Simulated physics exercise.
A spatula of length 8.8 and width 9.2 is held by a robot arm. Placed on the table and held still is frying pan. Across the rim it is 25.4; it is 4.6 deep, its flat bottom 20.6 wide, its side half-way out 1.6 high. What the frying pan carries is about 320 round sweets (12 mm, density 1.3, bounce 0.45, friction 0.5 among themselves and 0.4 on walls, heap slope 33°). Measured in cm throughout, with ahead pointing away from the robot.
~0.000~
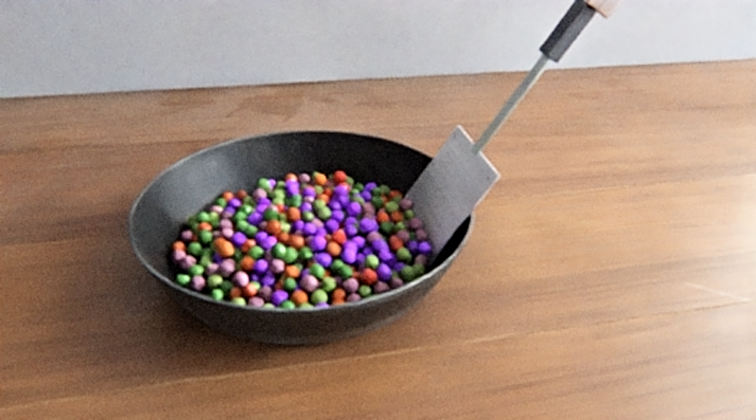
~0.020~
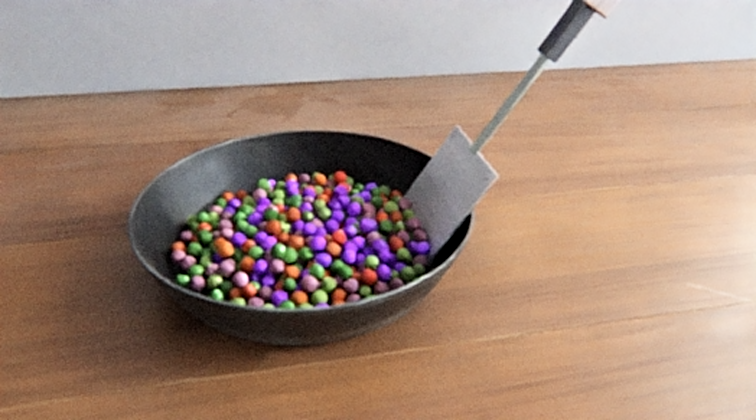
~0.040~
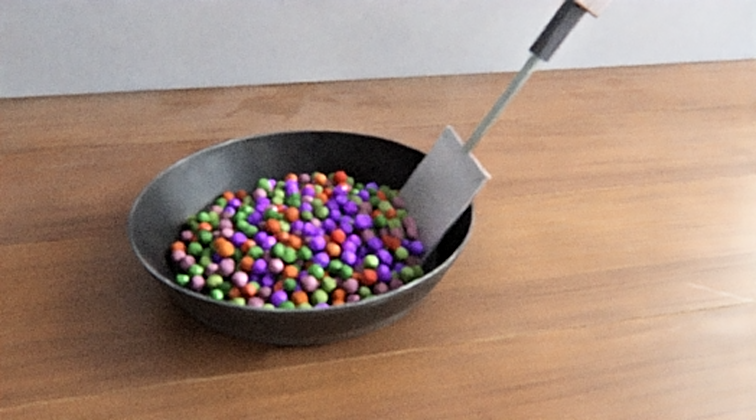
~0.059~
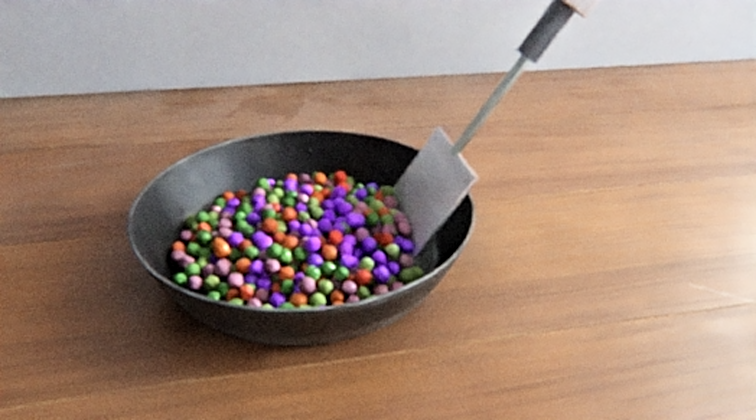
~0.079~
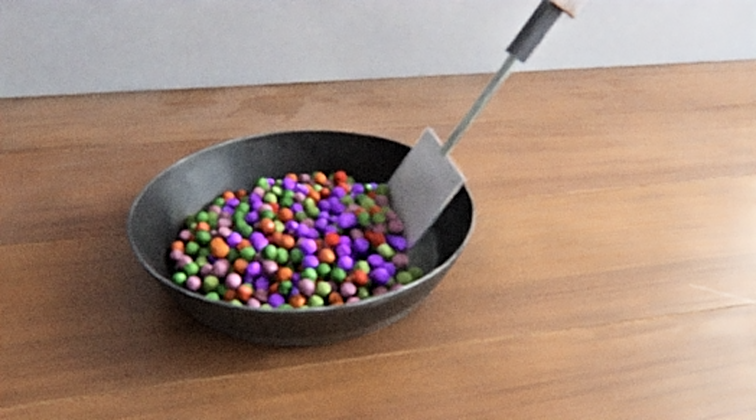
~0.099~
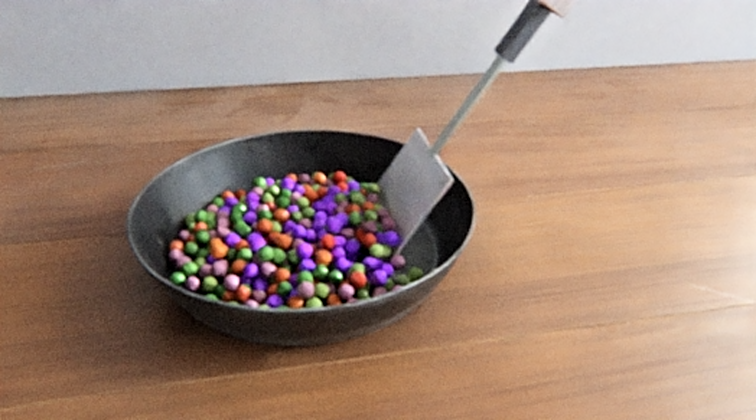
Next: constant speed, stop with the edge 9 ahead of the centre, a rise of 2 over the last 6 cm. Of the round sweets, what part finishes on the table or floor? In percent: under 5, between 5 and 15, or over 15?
Between 5 and 15 percent.
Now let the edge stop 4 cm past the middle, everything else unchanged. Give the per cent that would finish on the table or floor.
Result: Approx. 0 %.
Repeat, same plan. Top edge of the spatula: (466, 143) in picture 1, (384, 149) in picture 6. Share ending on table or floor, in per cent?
25 %.
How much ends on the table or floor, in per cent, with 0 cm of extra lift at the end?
I'd reckon around 5 per cent.
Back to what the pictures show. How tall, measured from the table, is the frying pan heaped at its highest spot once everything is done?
It reaches around 6.5 cm.
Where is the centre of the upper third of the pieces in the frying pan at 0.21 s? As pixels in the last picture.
It is centred near (275, 228).
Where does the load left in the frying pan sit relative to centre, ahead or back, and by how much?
It rests close to 5.0 centimetres ahead of centre.
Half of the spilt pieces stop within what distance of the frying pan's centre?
Roughly 18 cm from the middle.
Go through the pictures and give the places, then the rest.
Spatula top edge at (478, 149), sloping 57°; upper third of the load around (316, 229), from x 180 to 425, top at y 180; 320 in the frying pan, in the first picture.
Spatula top edge at (476, 149), sloping 57°; upper third of the load around (317, 229), from x 180 to 425, top at y 180, in the second picture.
Spatula top edge at (467, 149), sloping 57°; upper third of the load around (317, 228), from x 180 to 420, top at y 180, in the third picture.
Spatula top edge at (456, 150), sloping 57°; upper third of the load around (312, 228), from x 180 to 420, top at y 180, in the fourth picture.
Spatula top edge at (445, 151), sloping 57°; upper third of the load around (318, 227), from x 175 to 415, top at y 180, in the fifth picture.
Spatula top edge at (434, 152), sloping 57°; upper third of the load around (324, 226), from x 175 to 415, top at y 180; 320 in the frying pan, in the sixth picture.
By 0.21 s, sloping 57°, highest piece 5 above the table; 320 in the frying pan.
By 0.32 s, sloping 57°, highest piece 6 above the table; 320 in the frying pan.
By 0.58 s, sloping 57°, highest piece 7 above the table; 296 in the frying pan, 20 on the table or floor, 4 on the blade or in flight.
By 1.63 s, sloping 57°, highest piece 6 above the table; 292 in the frying pan, 28 on the table or floor.
Final count, 292 in the frying pan, 28 on the table or floor. That is 9 % on the table or floor.
